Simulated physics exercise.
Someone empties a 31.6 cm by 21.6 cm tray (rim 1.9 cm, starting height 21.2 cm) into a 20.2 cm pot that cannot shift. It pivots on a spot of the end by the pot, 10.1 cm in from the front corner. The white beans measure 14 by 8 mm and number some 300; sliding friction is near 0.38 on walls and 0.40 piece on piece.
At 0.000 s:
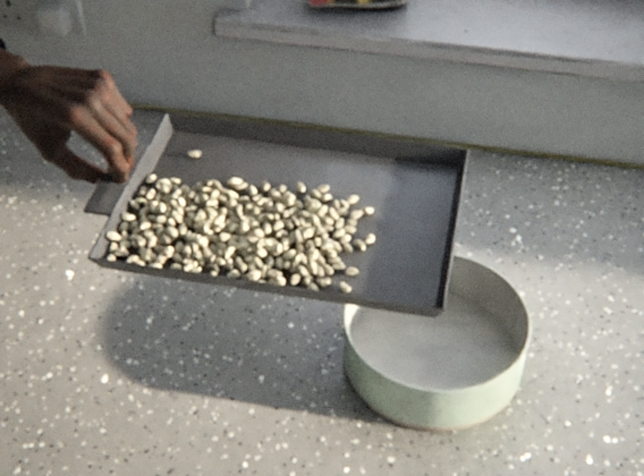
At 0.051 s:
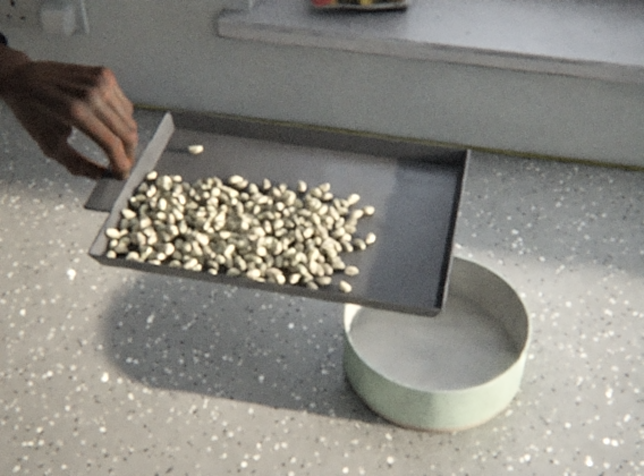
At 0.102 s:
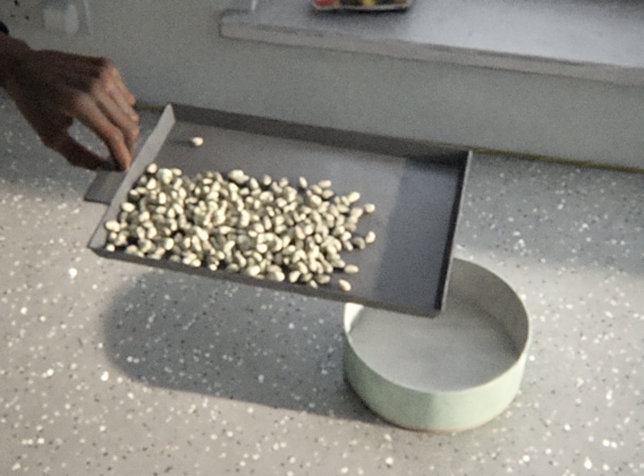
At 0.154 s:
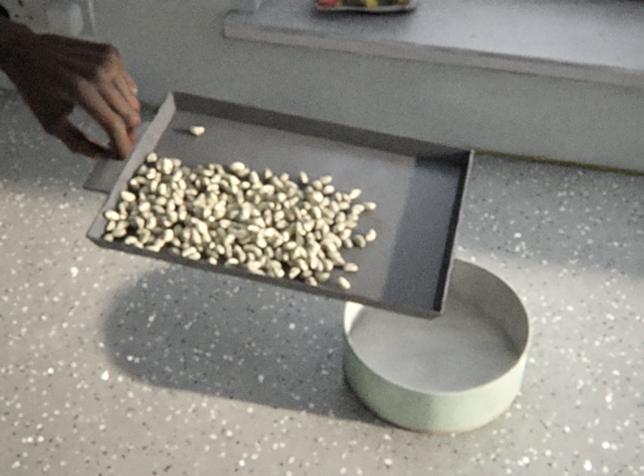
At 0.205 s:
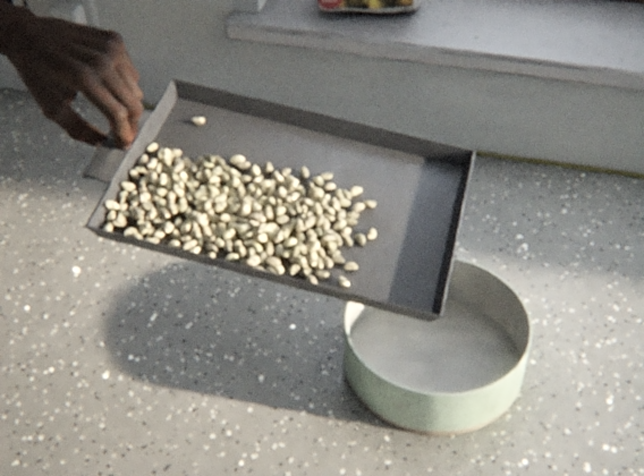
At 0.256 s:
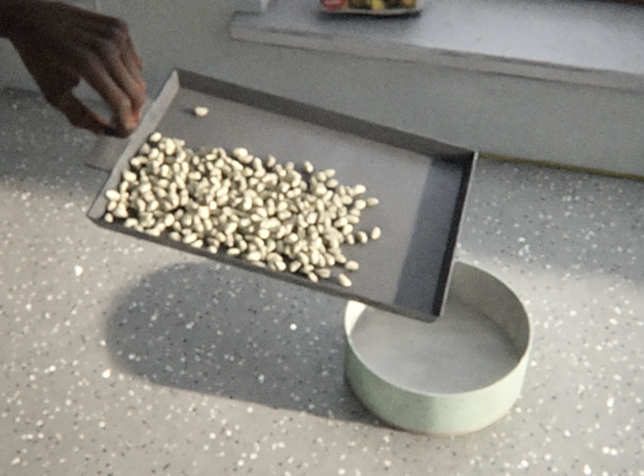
A dark tray of pale beans starts nearly level above a speckled countertop, its right end over a round, pale green pot. A hand at the left end then raises that side steadily, slanting the tray down toward the right, while the beans stay heaped mostly at the left and middle.
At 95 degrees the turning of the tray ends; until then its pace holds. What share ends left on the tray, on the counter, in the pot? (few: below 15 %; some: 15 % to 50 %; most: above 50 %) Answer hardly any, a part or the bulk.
Tray hardly any, counter the bulk, pot a part.
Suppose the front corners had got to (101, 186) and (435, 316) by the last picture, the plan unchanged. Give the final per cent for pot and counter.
Pot 10, counter 90.
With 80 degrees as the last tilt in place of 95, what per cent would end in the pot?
Then about 25 per cent.
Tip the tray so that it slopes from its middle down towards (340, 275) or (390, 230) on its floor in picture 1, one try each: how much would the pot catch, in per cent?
Some 10 and 60 per cent.
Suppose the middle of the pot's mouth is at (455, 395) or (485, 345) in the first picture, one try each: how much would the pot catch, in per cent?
About 95 and 60 per cent.
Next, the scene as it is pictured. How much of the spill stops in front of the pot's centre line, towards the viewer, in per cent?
Roughly 100 per cent.
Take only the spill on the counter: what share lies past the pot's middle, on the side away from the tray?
Some 90 per cent.
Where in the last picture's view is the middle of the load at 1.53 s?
At about (458, 450).
After 1.02 s, tilt 50 degrees; the tray holds 80 %, the pot 0 %.
After 1.53 s, tilt 76 degrees; the tray holds 30 %, the pot 10 %.
After 2.11 s, tilt 95 degrees; the tray holds 0 %, the pot 25 %.
At rest (2.9 s), tray 0 %, counter 75 %, pot 25 %.
